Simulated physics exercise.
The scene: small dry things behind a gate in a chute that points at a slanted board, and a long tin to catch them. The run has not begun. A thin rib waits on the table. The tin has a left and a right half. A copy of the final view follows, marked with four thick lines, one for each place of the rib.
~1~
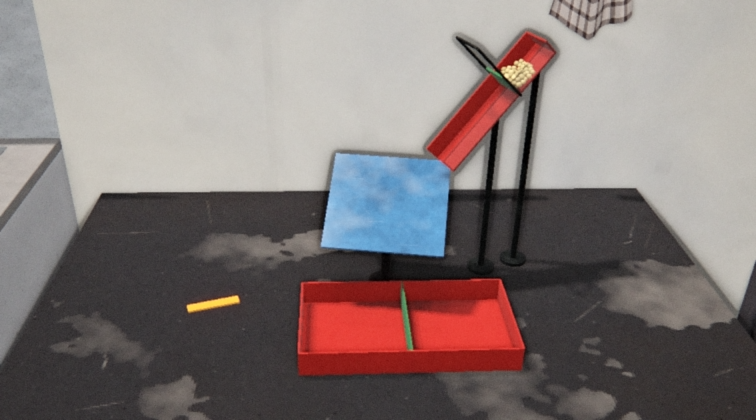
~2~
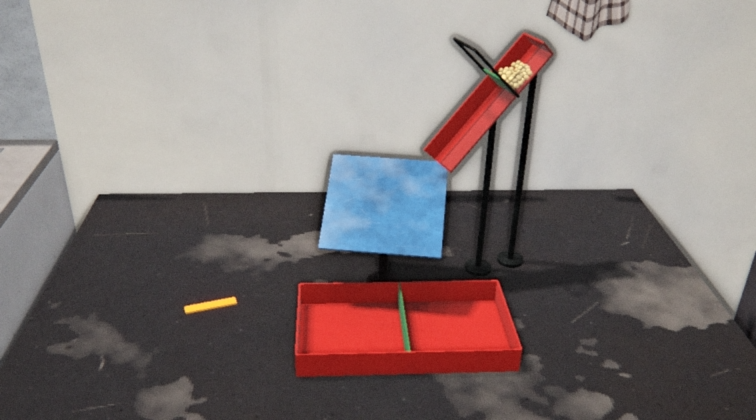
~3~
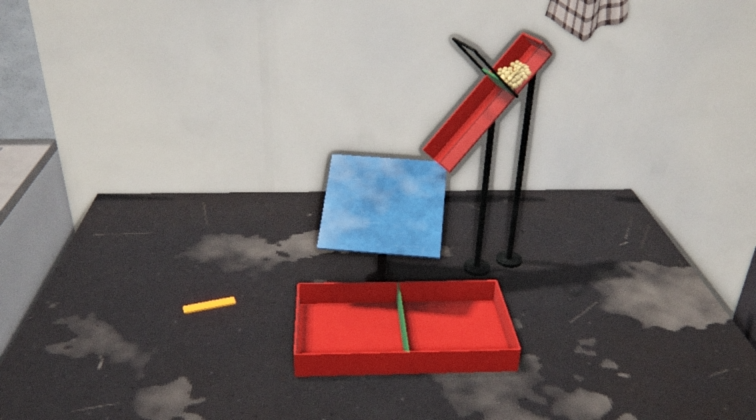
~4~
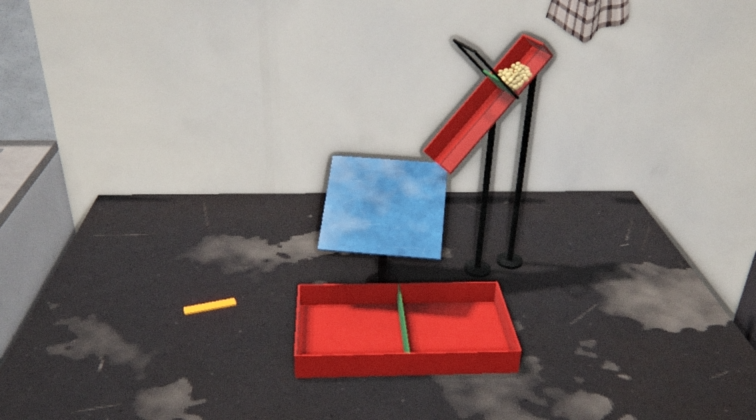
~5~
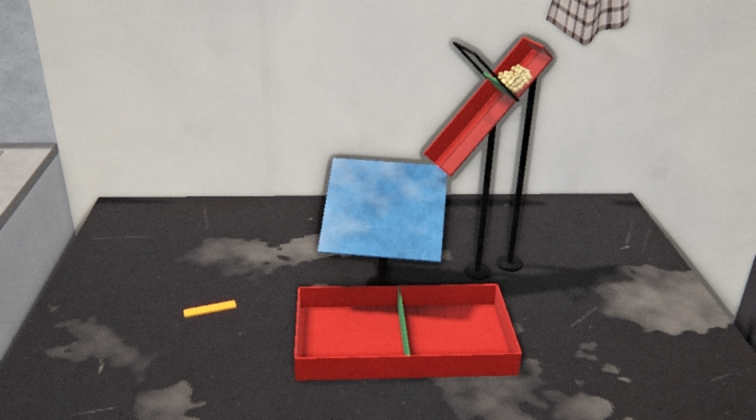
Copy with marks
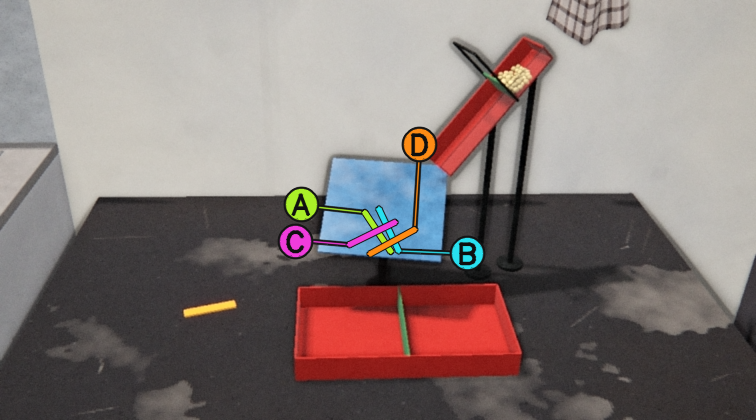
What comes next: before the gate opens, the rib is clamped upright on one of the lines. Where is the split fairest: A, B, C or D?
Line A does it best.
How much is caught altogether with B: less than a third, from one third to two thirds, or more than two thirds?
More than two thirds.
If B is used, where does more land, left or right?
More lands on the right.
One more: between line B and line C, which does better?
That is line B.
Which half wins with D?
More lands on the left.
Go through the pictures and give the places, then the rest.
In the first picture, load behind the gate at (514, 76), soya beans; lip of the chute at (445, 165), sloping fairly steeply.
In the second picture, middle of the board at (385, 204), tilted fairly steeply; middle of its low edge at (379, 253); of its high edge at (390, 158).
In the third picture, front corners of the tin at (295, 354) and (520, 349); front end of its middle wall at (408, 352); gate still shut at (493, 76).
In the fourth picture, middle of the load at (511, 79); lip at (442, 167).
In the fifth picture, middle of the load at (511, 81); lip at (442, 170).
On the marked copy, line A from (364, 212) to (390, 251); line B from (378, 208) to (398, 250); line C from (395, 222) to (349, 244); line D from (414, 229) to (370, 253).
If A is chosen, of what is caught, about half in the left half, about half in the right.
If B is chosen, of what is caught, about a quarter in the left half, most in the right.
If C is chosen, of what is caught, nearly all in the left half, a small part in the right.
If D is chosen, of what is caught, most in the left half, a small part in the right.
